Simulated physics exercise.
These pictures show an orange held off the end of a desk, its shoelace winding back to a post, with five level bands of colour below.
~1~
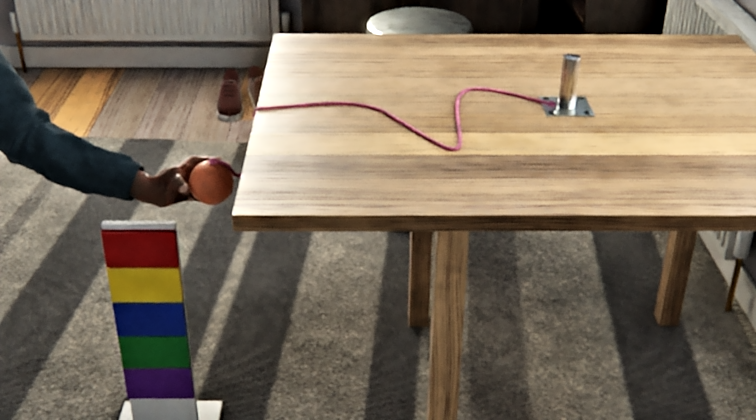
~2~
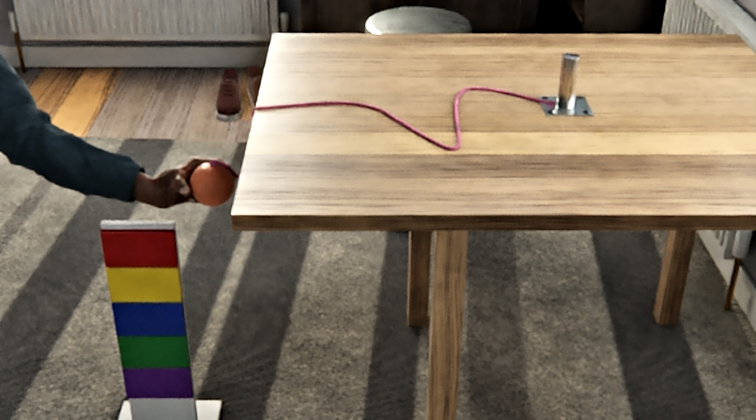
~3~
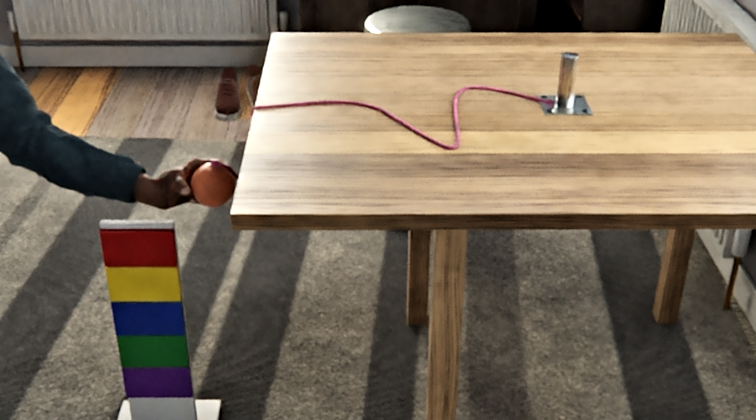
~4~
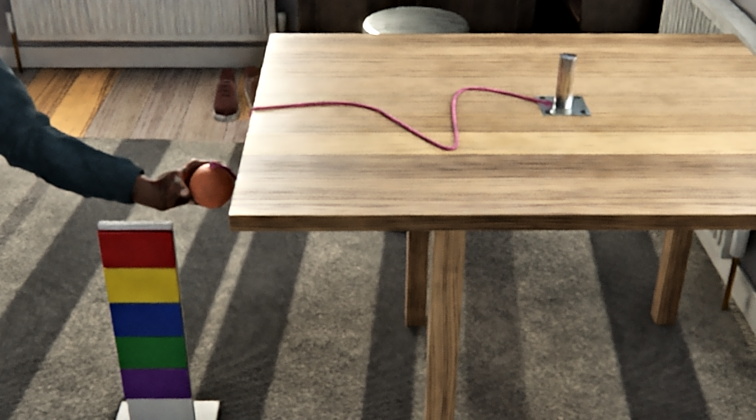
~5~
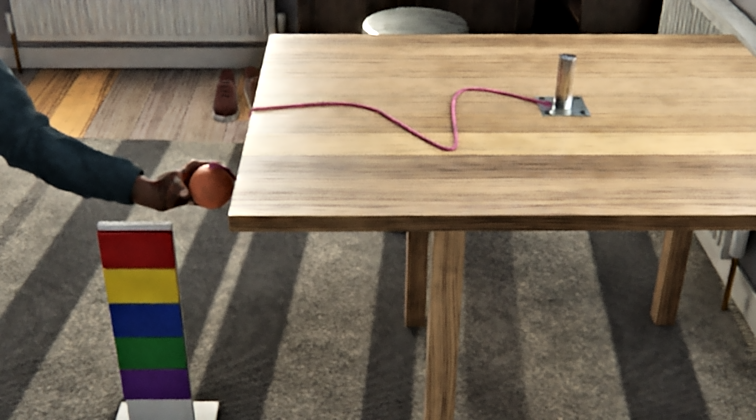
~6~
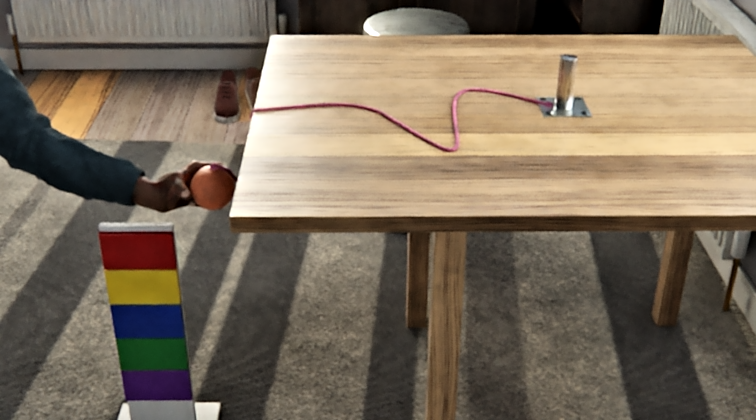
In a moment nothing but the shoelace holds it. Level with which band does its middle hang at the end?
At purple.
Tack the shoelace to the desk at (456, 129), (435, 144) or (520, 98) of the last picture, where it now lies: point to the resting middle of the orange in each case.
Near (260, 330), (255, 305) and (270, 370).
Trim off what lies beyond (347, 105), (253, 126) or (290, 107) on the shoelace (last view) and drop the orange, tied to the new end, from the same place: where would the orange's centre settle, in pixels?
In that order: (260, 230), (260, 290) and (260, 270).
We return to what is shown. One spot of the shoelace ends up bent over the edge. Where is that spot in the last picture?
It lies at about (408, 129).
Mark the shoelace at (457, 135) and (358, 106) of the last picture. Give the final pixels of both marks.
They go to (347, 114) and to (257, 189).
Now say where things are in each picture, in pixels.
The first picture shows orange (211, 183); red (140, 250); yellow (145, 286); blue (150, 320); green (154, 353); purple (159, 384).
The second picture shows orange (212, 184); shoelace through (501, 92) (456, 114) (431, 140) (359, 105) (255, 114).
The third picture shows orange (213, 185).
The fourth picture shows orange (212, 186); shoelace through (498, 92) (454, 114) (429, 140) (357, 105) (253, 114).
The fifth picture shows orange (211, 187).
The sixth picture shows orange (213, 188); shoelace through (499, 93) (454, 115) (429, 142) (357, 106) (254, 116).
Soon after, orange near (284, 375); level with purple.
After that, orange near (265, 373); level with purple.
In the end, orange near (271, 377); level with purple. Its centre hangs level with the purple band.
